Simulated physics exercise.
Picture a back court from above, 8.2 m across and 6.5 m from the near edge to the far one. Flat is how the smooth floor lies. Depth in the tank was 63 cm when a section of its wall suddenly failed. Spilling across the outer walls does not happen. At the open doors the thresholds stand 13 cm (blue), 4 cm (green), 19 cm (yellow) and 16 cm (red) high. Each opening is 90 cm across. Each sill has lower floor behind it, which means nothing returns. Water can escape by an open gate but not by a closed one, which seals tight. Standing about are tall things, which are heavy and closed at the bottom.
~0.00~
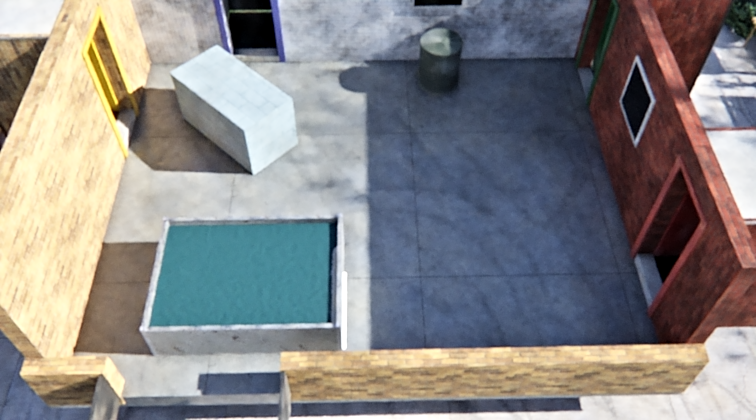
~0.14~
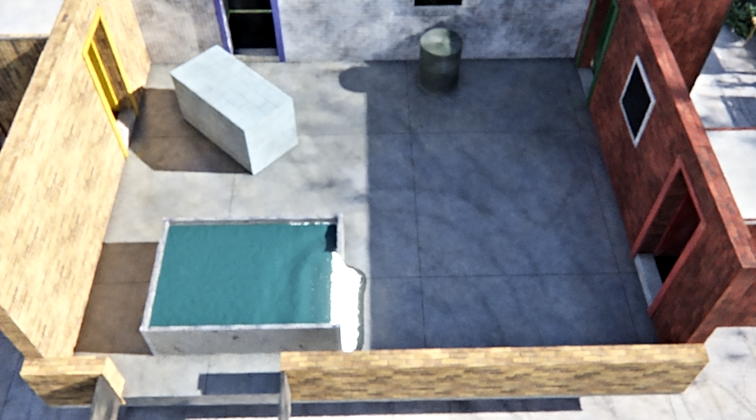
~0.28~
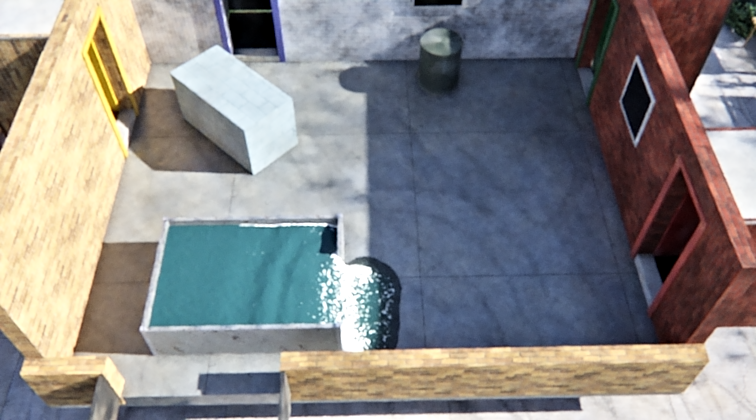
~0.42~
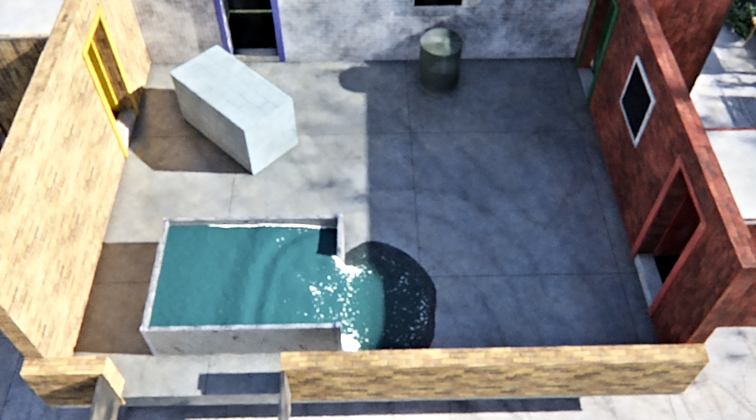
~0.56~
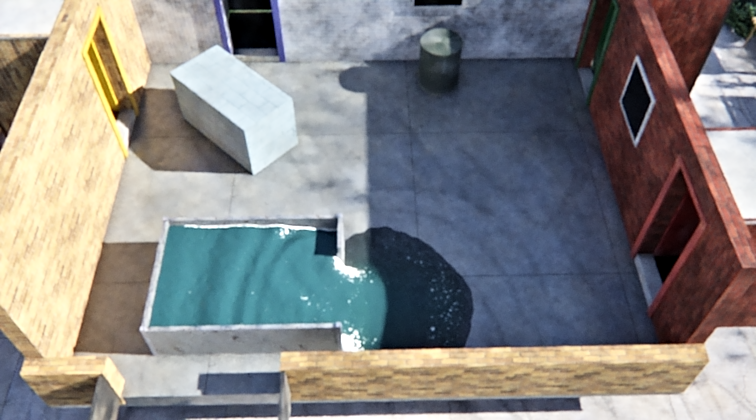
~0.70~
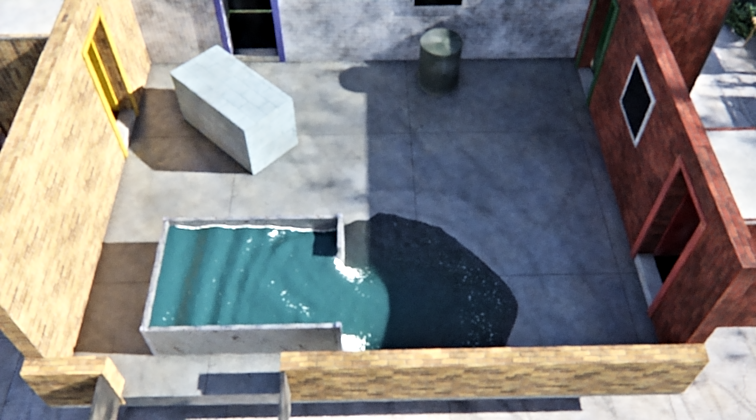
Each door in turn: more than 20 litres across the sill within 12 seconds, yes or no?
Answers: Blue door, no; green door, yes; yellow door, no; red door, yes.
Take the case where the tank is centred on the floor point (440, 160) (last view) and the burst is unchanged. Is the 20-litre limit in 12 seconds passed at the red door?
Lab note: Red door limit not exceeded.
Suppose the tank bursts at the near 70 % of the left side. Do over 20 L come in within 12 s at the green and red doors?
Door green stays within, door red stays within.
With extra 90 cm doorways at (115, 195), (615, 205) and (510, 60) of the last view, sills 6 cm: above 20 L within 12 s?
So, in the order given, it's shy of the mark, then beyond the mark, then beyond the mark.
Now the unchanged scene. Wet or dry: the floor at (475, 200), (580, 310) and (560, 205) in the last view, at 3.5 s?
Soaked, soaked, soaked.
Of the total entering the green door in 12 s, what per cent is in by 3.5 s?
By then it's near 0% of the total.
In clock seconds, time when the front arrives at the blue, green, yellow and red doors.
Blue = 6.5 s, green = 3.2 s, yellow = 10.5 s, red = 1.3 s.
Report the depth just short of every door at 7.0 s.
Depths in cm: Blue 2, green 11, yellow 0, red 13.
After 1.4 s water covers 25 % of the floor and is deepest (36 cm) near (346, 328); blue door not reached, green door not reached, yellow door not reached, red door 7 cm at the sill, 0 L in.
After 2.2 s water covers 30 % of the floor and is deepest (40 cm) near (641, 345); blue door not reached, green door not reached, yellow door not reached, red door 27 cm at the sill, 3 L in.
After 3.5 s water covers 35 % of the floor and is deepest (30 cm) near (657, 357); blue door not reached, green door 3 cm at the sill, 0 L in, yellow door not reached, red door 29 cm at the sill, 79 L in.
After 7.0 s water covers 60 % of the floor and is deepest (20 cm) near (506, 60); blue door 2 cm at the sill, 0 L in, green door 11 cm at the sill, 38 L in, yellow door not reached, red door 13 cm at the sill, 126 L in.
After 12.0 s water covers 85 % of the floor and is deepest (10 cm) near (462, 79); blue door 6 cm at the sill, 0 L in, green door 10 cm at the sill, 198 L in, yellow door 4 cm at the sill, 0 L in, red door 5 cm at the sill, 127 L in.
